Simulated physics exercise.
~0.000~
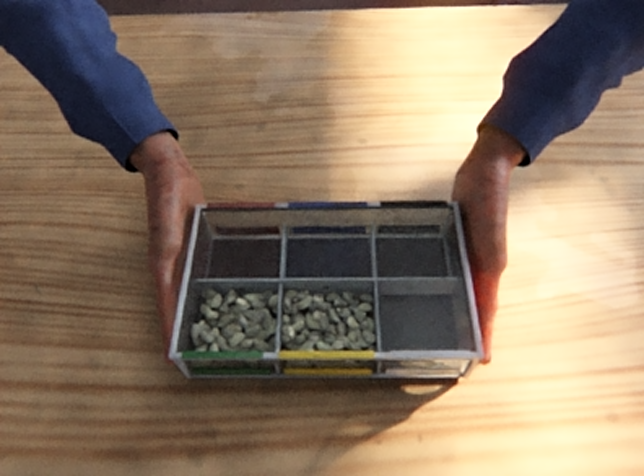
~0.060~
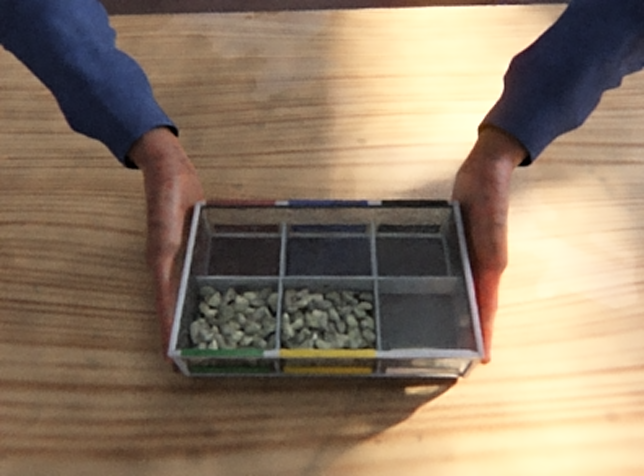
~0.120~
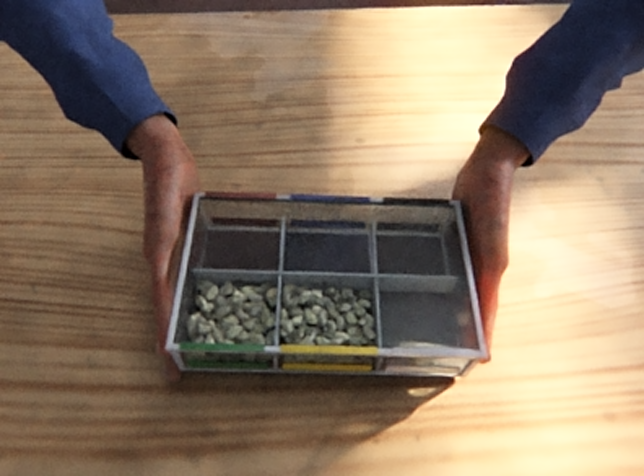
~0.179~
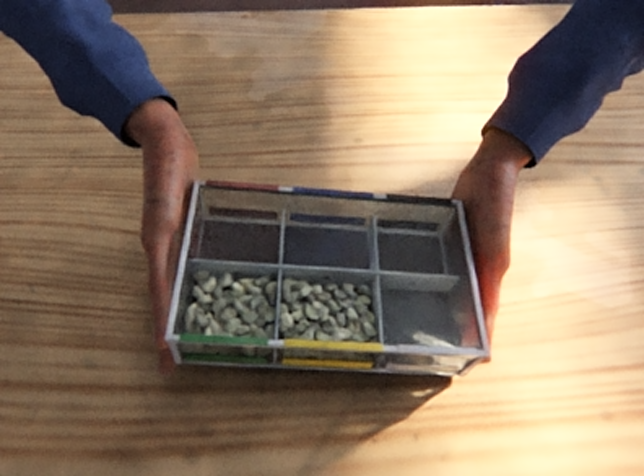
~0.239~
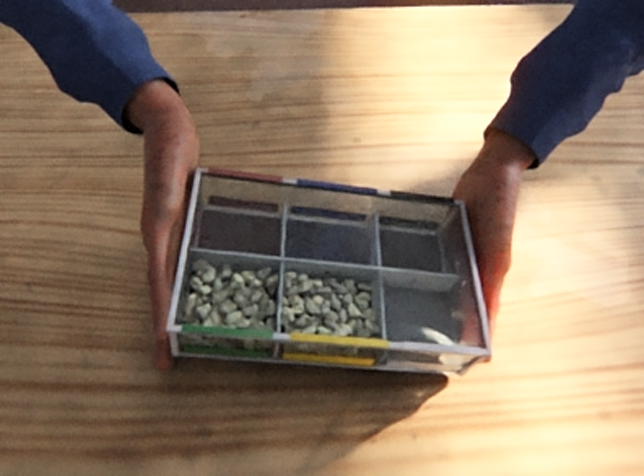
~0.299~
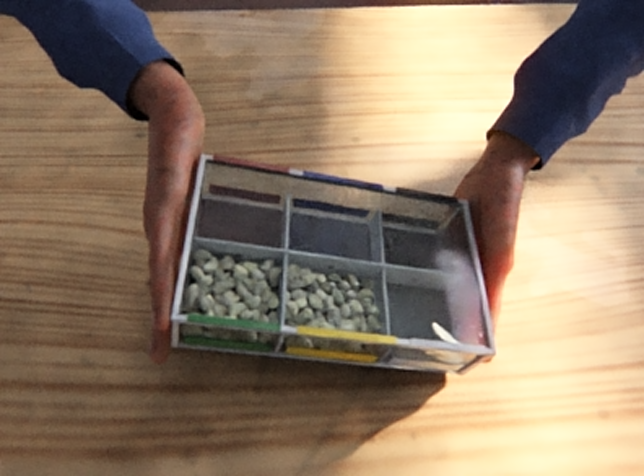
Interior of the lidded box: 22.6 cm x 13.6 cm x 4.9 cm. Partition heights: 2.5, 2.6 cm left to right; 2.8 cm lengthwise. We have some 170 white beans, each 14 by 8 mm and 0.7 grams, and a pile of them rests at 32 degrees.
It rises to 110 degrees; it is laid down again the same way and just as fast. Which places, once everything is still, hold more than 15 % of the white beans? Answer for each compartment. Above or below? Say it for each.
Red: Below, blue: Below, green: Below, yellow: Below, white: Above, black: Above.
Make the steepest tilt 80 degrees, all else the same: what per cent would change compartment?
Near 55 in a hundred, I think.
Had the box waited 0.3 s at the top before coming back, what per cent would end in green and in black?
Result - green: 0 %; black: 25 %.
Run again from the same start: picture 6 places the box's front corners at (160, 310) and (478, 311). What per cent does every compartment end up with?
In per cent, the final split is red 45, blue 45, green 0, yellow 0, white 0, black 15.
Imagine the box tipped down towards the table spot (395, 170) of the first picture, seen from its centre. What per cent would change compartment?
That comes to around 100 per cent.
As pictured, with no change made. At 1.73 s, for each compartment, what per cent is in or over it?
Red 0, blue 0, green 10, yellow 15, white 60, black 15.
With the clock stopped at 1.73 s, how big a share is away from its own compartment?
About 85 per cent.
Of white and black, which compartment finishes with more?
More ends up in the white one.
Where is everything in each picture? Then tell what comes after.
Box tilt 0 degrees, front corners at (175, 354) and (477, 353); green 45 %, yellow 55 %, in the first frame.
Box tilt 1 degrees, front corners at (175, 351) and (478, 353), in the second frame.
Box tilt 4 degrees, front corners at (173, 345) and (479, 352), lowest corner right back, in the third frame.
Box tilt 8 degrees, front corners at (172, 336) and (483, 352), lowest corner right back, in the fourth frame.
Box tilt 12 degrees, front corners at (174, 326) and (486, 351), lowest corner right back, in the fifth frame.
Box tilt 16 degrees, front corners at (178, 316) and (490, 350), lowest corner right back; green 45 %, yellow 55 %. Its pace works out near 70 degrees a second, in the sixth frame.
After 1.73 s, tilt 110 degrees; green 10 %, yellow 15 %, white 60 %, black 15 %.
Then, at 2.69 s, tilt 50 degrees; white 75 %, black 25 %.
Then, at 3.64 s, tilt 0 degrees; white 75 %, black 25 %.
At rest (4.4 s), red 0 %, blue 0 %, green 0 %, yellow 0 %, white 75 %, black 25 %.
